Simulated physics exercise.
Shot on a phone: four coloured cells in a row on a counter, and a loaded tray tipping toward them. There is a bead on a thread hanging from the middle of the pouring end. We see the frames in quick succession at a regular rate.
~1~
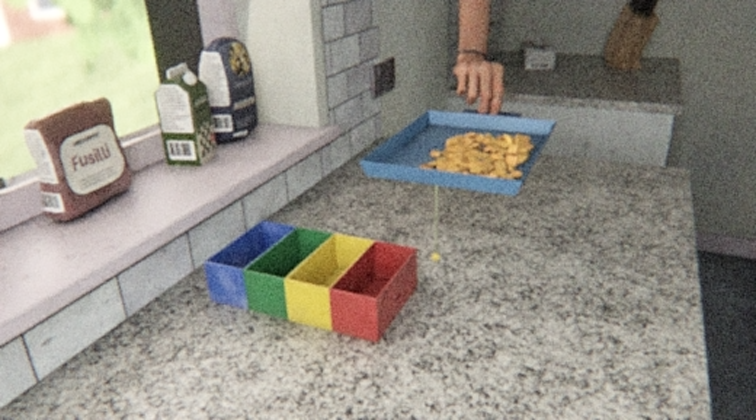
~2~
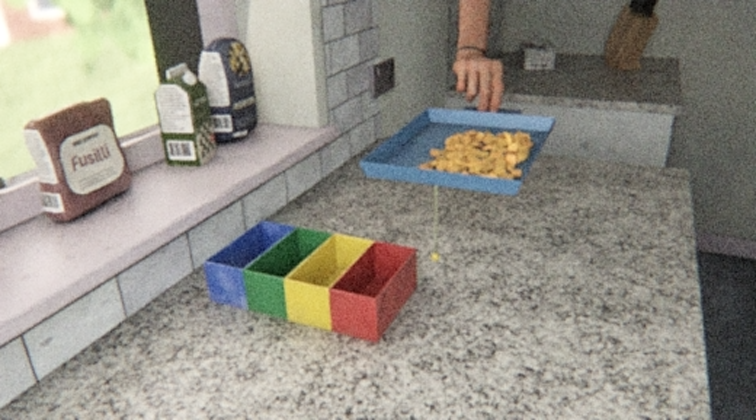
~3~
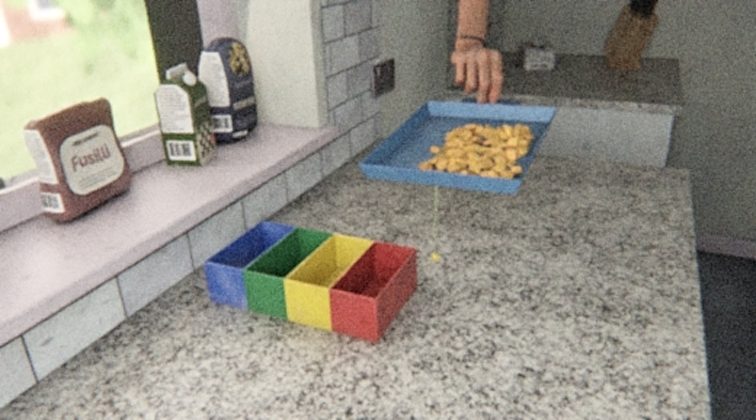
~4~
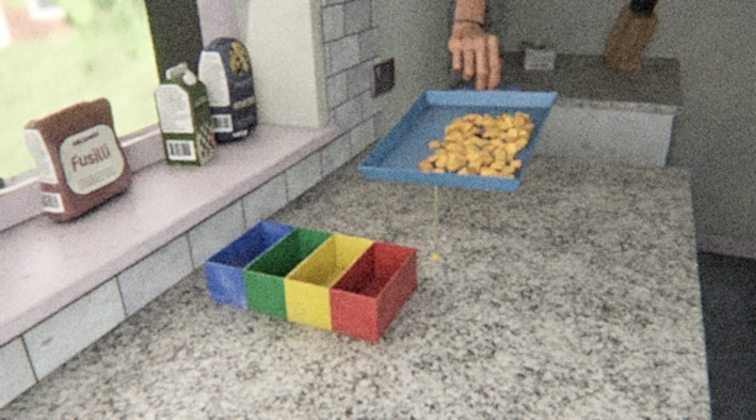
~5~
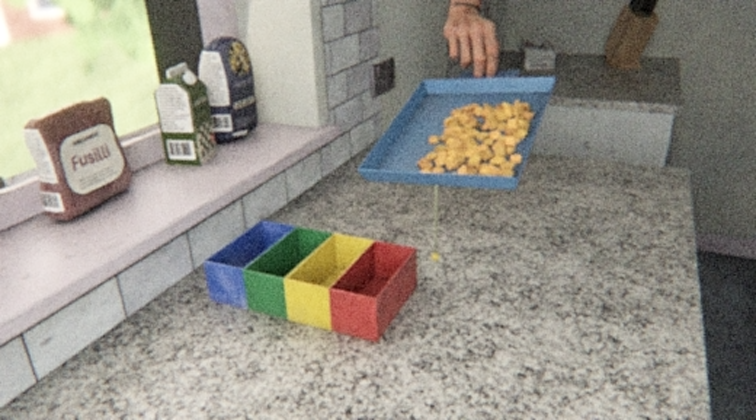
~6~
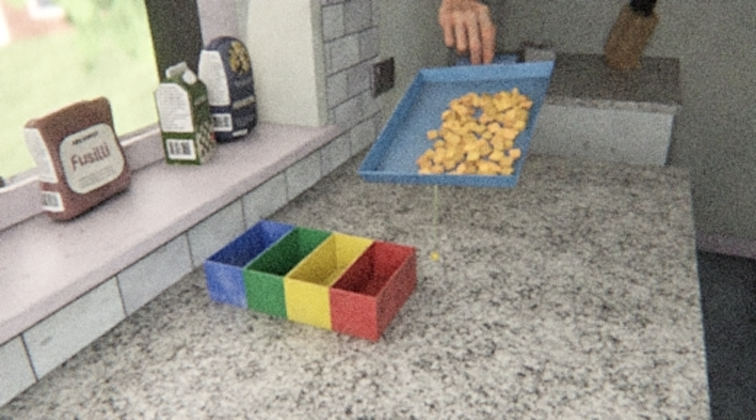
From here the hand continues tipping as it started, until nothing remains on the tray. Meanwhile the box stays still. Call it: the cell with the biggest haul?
The red compartment.
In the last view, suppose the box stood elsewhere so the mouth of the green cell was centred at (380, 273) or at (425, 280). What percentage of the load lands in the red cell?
About 0 per cent first, then about 0 per cent.
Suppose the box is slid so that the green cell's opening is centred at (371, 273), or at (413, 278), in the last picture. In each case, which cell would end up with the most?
For the first spot I'd say the green one, and for the second spot blue.
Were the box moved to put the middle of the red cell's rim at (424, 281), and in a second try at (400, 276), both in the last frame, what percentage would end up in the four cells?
You'd get 100 per cent first and 90 per cent second.
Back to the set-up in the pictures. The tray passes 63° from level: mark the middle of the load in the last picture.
I'd put it at about (413, 167).
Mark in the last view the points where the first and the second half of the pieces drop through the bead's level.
Earlier portion about (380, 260); later portion about (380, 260).
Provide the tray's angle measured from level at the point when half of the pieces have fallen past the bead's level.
Around 105°, give or take.
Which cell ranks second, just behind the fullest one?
The yellow one.
Soon after the last picture, tray tipped steeply; nearly all on the tray; a stray few falling or outside the box.
A little later, tray tipped right over; about a third on the tray; about a quarter in the red cell; a small part in the yellow cell; about a third falling or outside the box.
Later still, tray tipped past a quarter turn; about half in the red cell; a small part in the yellow cell; about a quarter falling or outside the box.
At rest, tray tipped past a quarter turn; about half in the red cell; a small part in the yellow cell; none in the green cell; none in the blue cell; about a quarter outside the box.
